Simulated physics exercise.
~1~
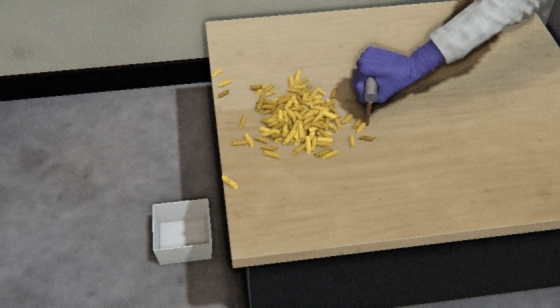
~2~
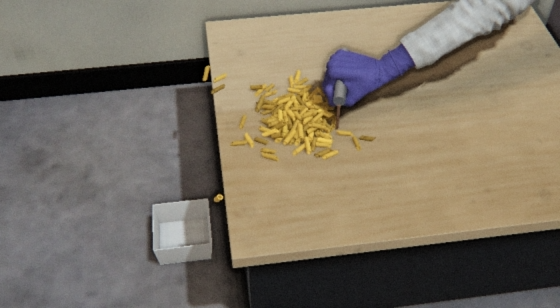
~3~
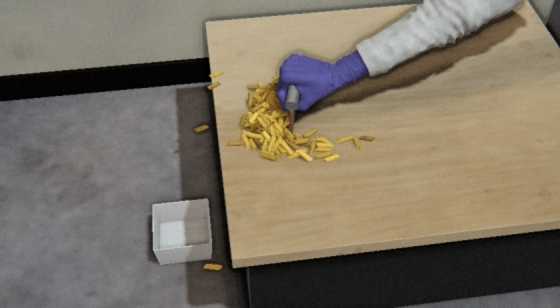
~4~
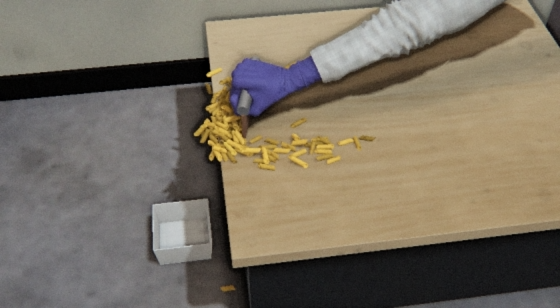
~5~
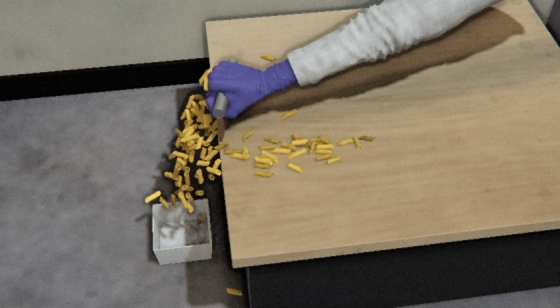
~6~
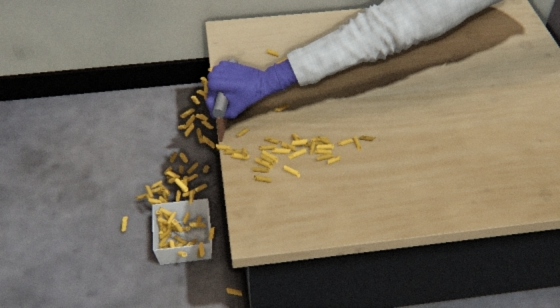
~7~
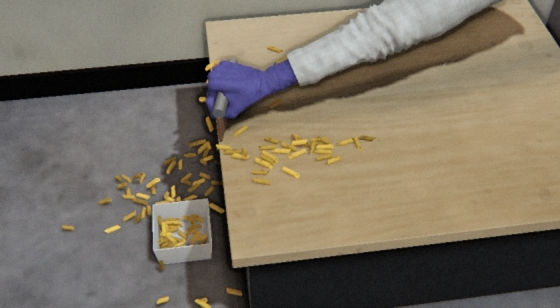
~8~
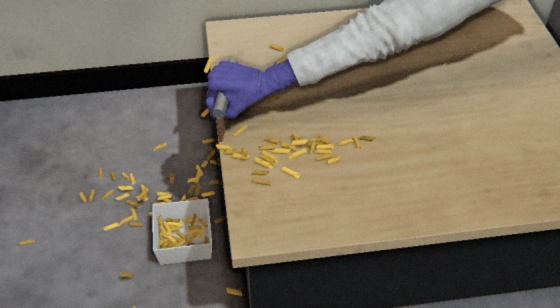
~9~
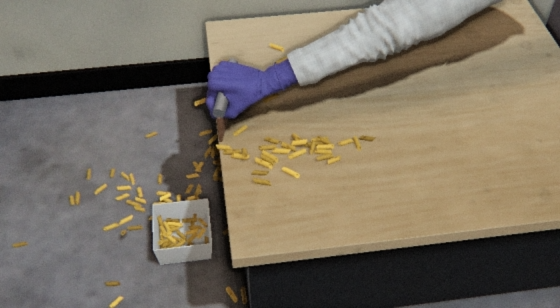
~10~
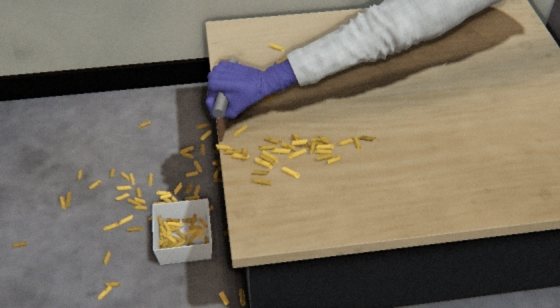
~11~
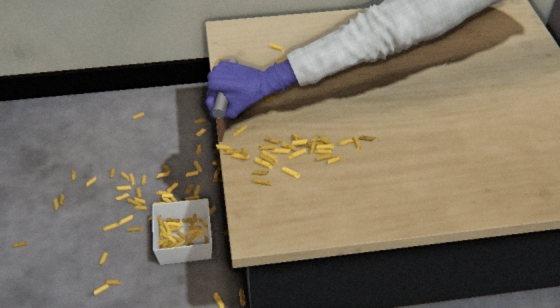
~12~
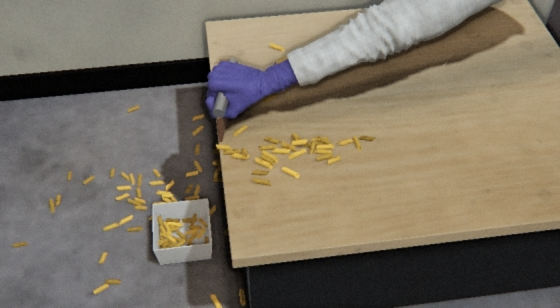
A purple-gloved hand swept a scraper leftward through a pile of dry pasta on a wooden table, pushing much of it over the edge and stopping there; some landed in the white tin below, more scattered across the floor, and the rest stayed on top.
